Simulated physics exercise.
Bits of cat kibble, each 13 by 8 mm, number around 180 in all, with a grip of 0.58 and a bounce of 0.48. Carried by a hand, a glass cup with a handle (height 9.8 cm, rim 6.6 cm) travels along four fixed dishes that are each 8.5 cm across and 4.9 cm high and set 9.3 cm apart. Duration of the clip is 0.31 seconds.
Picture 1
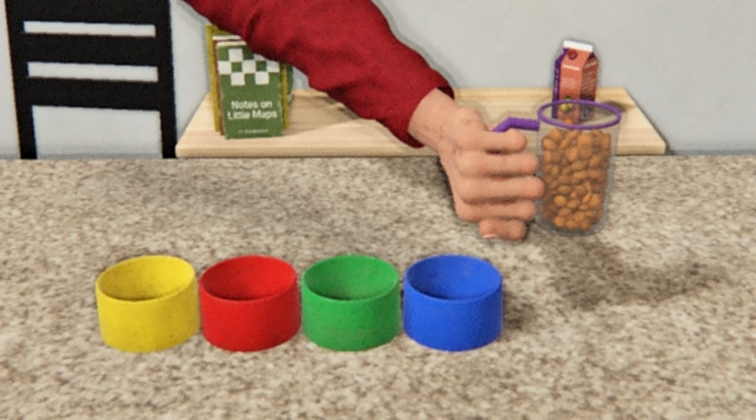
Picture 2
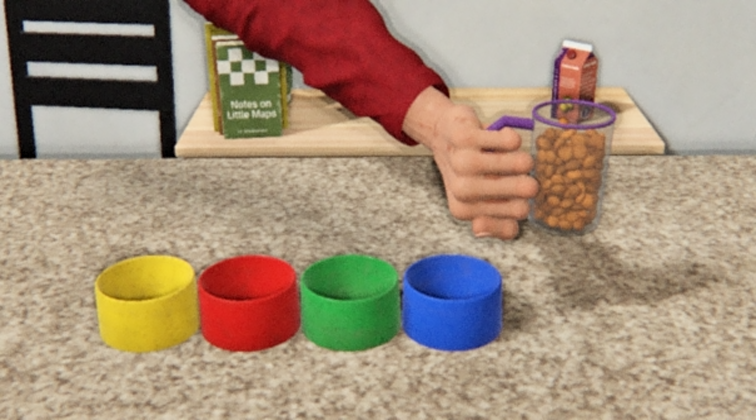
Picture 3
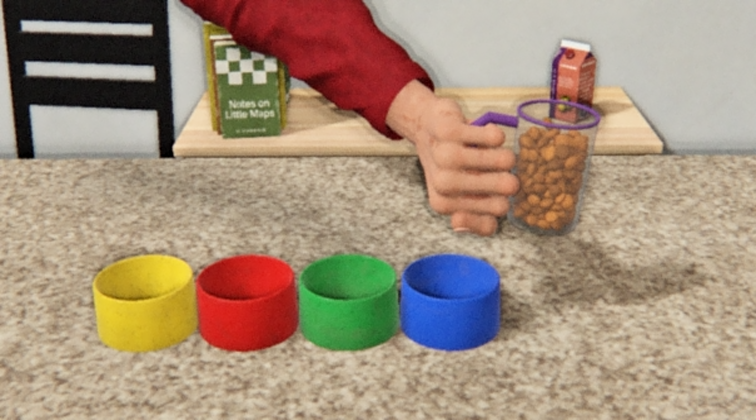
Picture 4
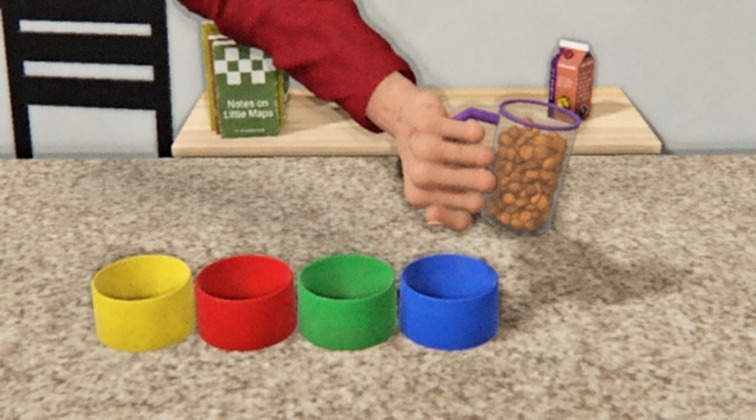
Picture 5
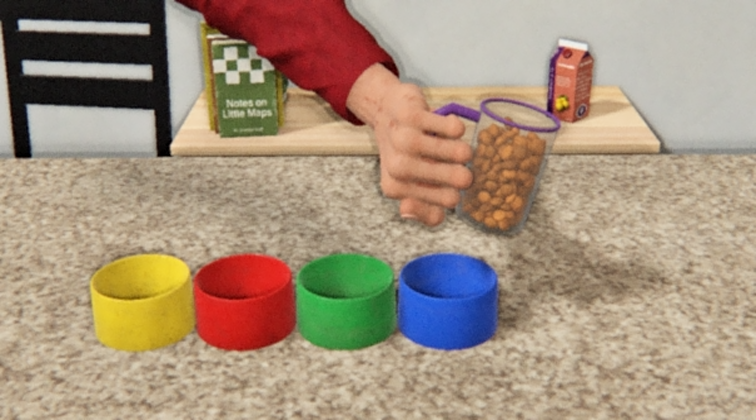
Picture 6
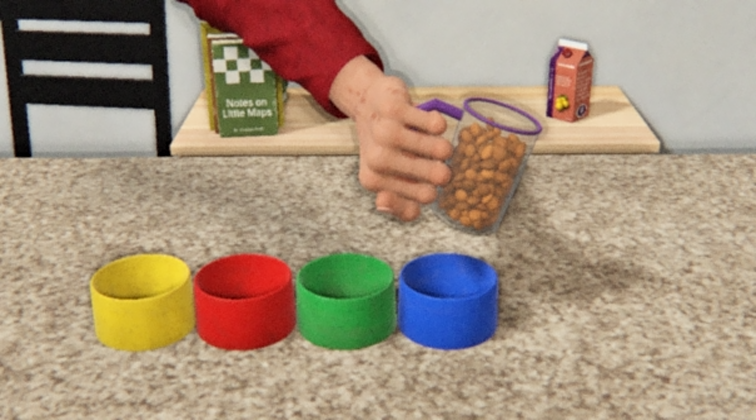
Hand moving a clear cup of brown kibble leftward and gradually tilting it, behind a row of four colored dishes on a counter.
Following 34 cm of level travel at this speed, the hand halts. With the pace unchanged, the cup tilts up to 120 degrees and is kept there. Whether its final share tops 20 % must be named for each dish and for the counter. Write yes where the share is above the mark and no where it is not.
Red dish: Yes, blue dish: No, green dish: No, yellow dish: No, counter: No.
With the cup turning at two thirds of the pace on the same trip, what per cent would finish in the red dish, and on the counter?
In that case I'd put red at 100 and the counter at 0.
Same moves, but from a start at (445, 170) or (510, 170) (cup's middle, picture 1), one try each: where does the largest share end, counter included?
The winner: Yellow; red.
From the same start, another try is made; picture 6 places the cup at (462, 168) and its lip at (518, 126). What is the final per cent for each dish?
Red 100; blue 0; green 0; yellow 0.
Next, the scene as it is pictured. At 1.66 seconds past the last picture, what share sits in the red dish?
65 %.
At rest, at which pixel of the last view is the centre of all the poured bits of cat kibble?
Roughly (249, 298).
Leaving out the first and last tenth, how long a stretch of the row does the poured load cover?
That stretch comes to around 5 cm.
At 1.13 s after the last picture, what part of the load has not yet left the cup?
I reckon around 100 per cent.
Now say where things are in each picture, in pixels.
Cup at (574, 169), tilt 0 degrees, lip at (619, 114), moved 0.0 cm; middle of the pieces at (578, 180); blue dish at (453, 278); green dish at (351, 278); red dish at (248, 279); yellow dish at (146, 279), in the first frame.
Cup at (568, 169), tilt 1 degrees, lip at (614, 115), moved 0.5 cm; middle of the pieces at (572, 180), in the second frame.
Cup at (550, 169), tilt 4 degrees, lip at (598, 117), moved 1.9 cm; middle of the pieces at (553, 180), in the third frame.
Cup at (527, 169), tilt 9 degrees, lip at (578, 120), moved 3.7 cm; middle of the pieces at (529, 180), in the fourth frame.
Cup at (504, 168), tilt 13 degrees, lip at (559, 123), moved 5.5 cm; middle of the pieces at (505, 180), in the fifth frame.
Cup at (483, 168), tilt 17 degrees, lip at (540, 127), moved 7.3 cm; middle of the pieces at (483, 180); blue dish at (448, 276); green dish at (346, 277); red dish at (243, 277); yellow dish at (141, 277), in the sixth frame.
Then, 0.68 s after the last picture, tilt 66 degrees; cup holds 100 %.
Then, 1.13 s after the last picture, tilt 97 degrees; cup holds 100 %.
Then, 1.66 s after the last picture, tilt 120 degrees; cup holds 30 %, red 65 %.
In the end, red 100 %, blue 0 %, green 0 %, yellow 0 %, counter 0 %.
